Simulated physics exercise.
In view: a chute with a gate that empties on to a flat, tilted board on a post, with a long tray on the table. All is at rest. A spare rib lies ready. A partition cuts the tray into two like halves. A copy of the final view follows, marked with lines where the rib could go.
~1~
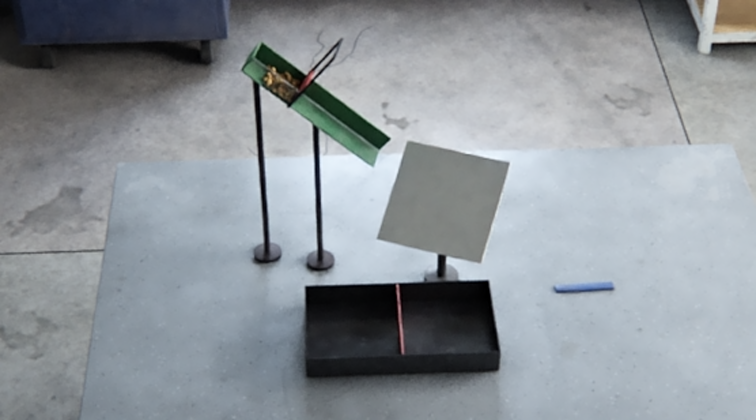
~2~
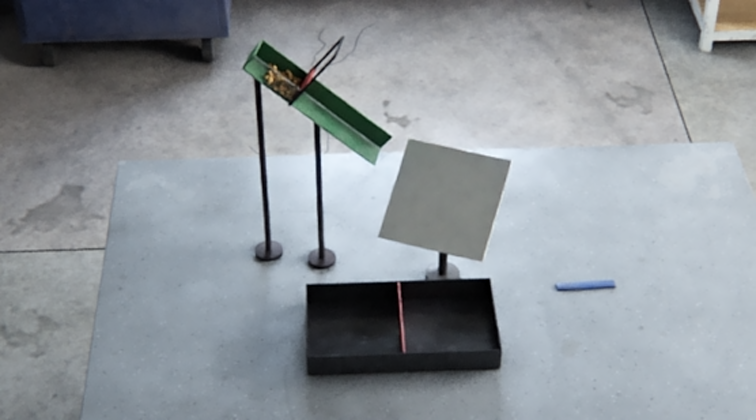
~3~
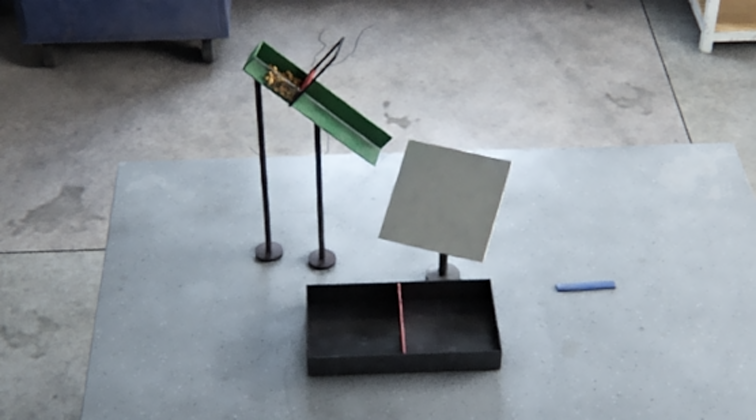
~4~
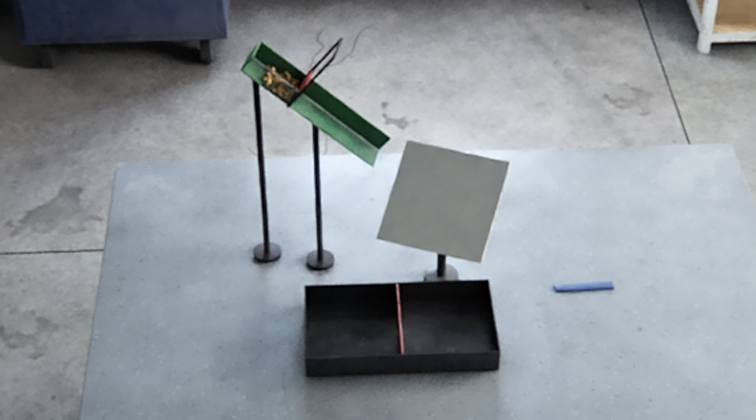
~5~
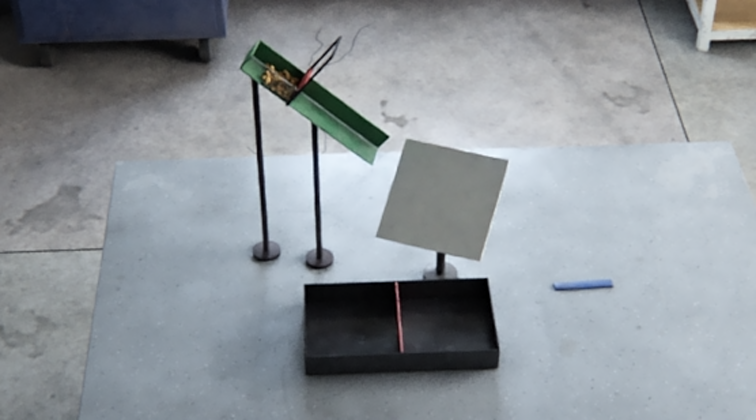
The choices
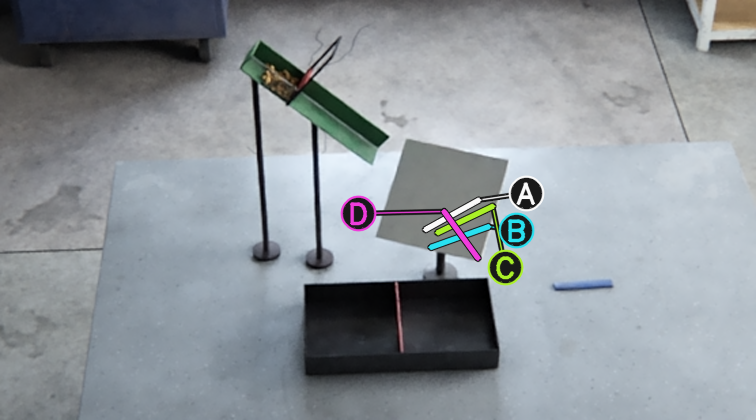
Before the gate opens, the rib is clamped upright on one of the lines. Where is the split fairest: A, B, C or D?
The answer is line A.
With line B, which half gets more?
More lands on the right.
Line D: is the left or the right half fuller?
More lands on the right.
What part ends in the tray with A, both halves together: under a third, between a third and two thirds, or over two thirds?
Over two thirds.
On the marked copy, line A from (478, 200) to (425, 229); line B from (488, 226) to (431, 247); line C from (492, 206) to (437, 232); line D from (444, 211) to (477, 258).
With A, of what is caught, close to half in the left half, close to half in the right.
With B, of what is caught, close to a quarter in the left half, the bulk in the right.
With C, of what is caught, a small share in the left half, the bulk in the right.
With D, of what is caught, a small share in the left half, all but a few in the right.
